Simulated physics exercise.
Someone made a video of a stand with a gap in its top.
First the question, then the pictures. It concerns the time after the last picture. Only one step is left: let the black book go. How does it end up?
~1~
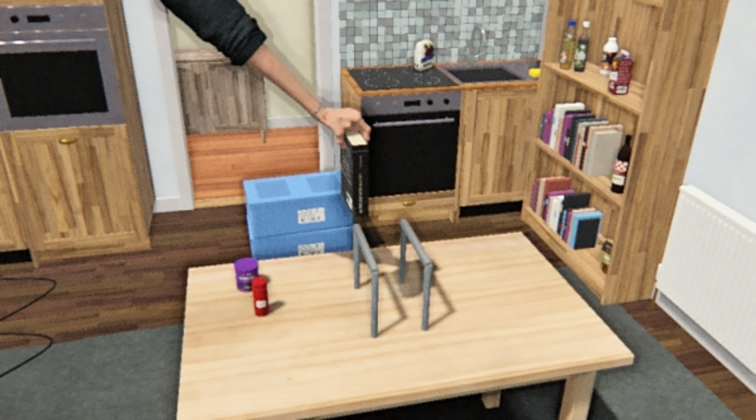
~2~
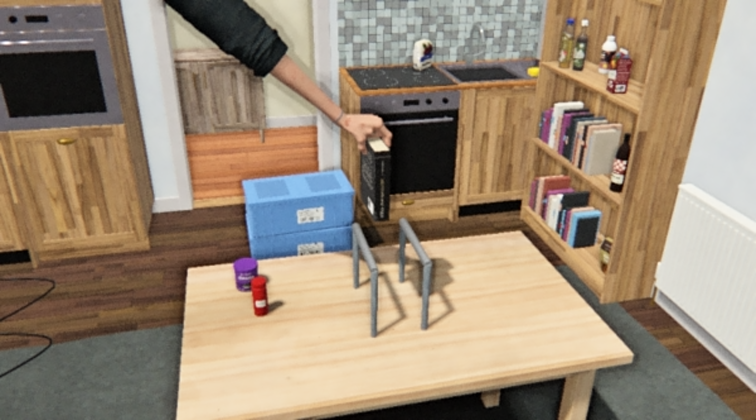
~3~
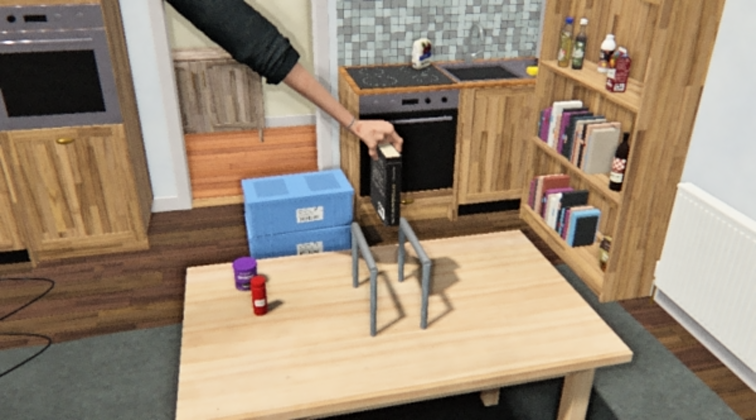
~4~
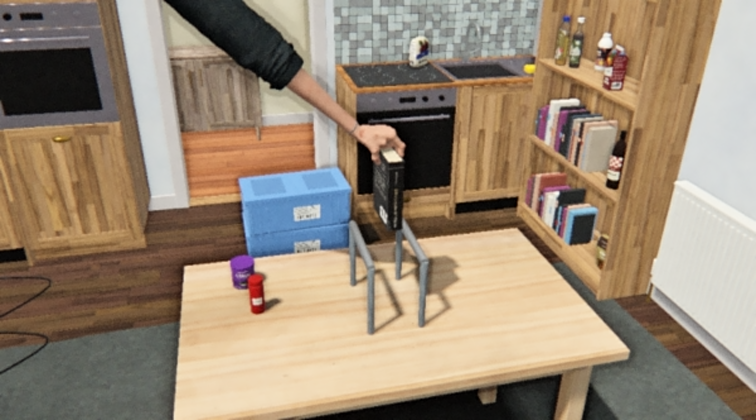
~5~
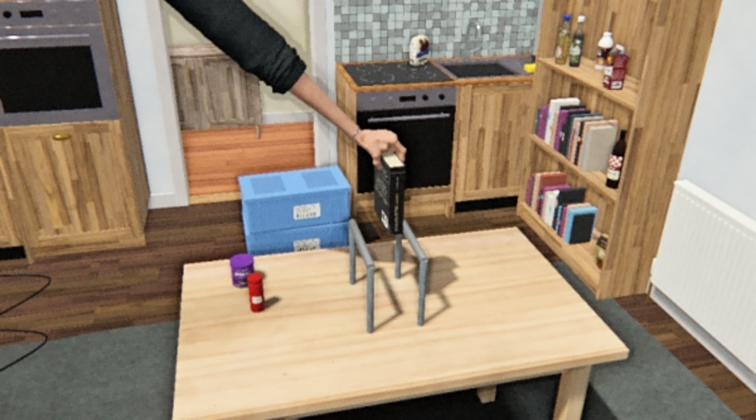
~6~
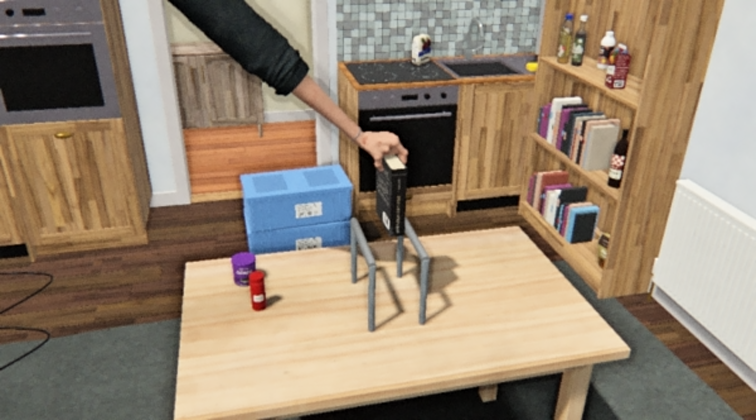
It slips through.
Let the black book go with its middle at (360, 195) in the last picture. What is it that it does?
In that case it slips past.
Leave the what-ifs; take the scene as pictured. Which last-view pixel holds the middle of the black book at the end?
End point in the final view: About (389, 274).
Then, 0.30 s on from there, black book shifted about its own width near (389, 253).
Then, 0.40 s on from there, black book shifted well along near (389, 268).
In the end, moved from the start, black book; the other 2 unmoved. At the end, from the last picture's camera, black book near (389, 274). The book drops through.
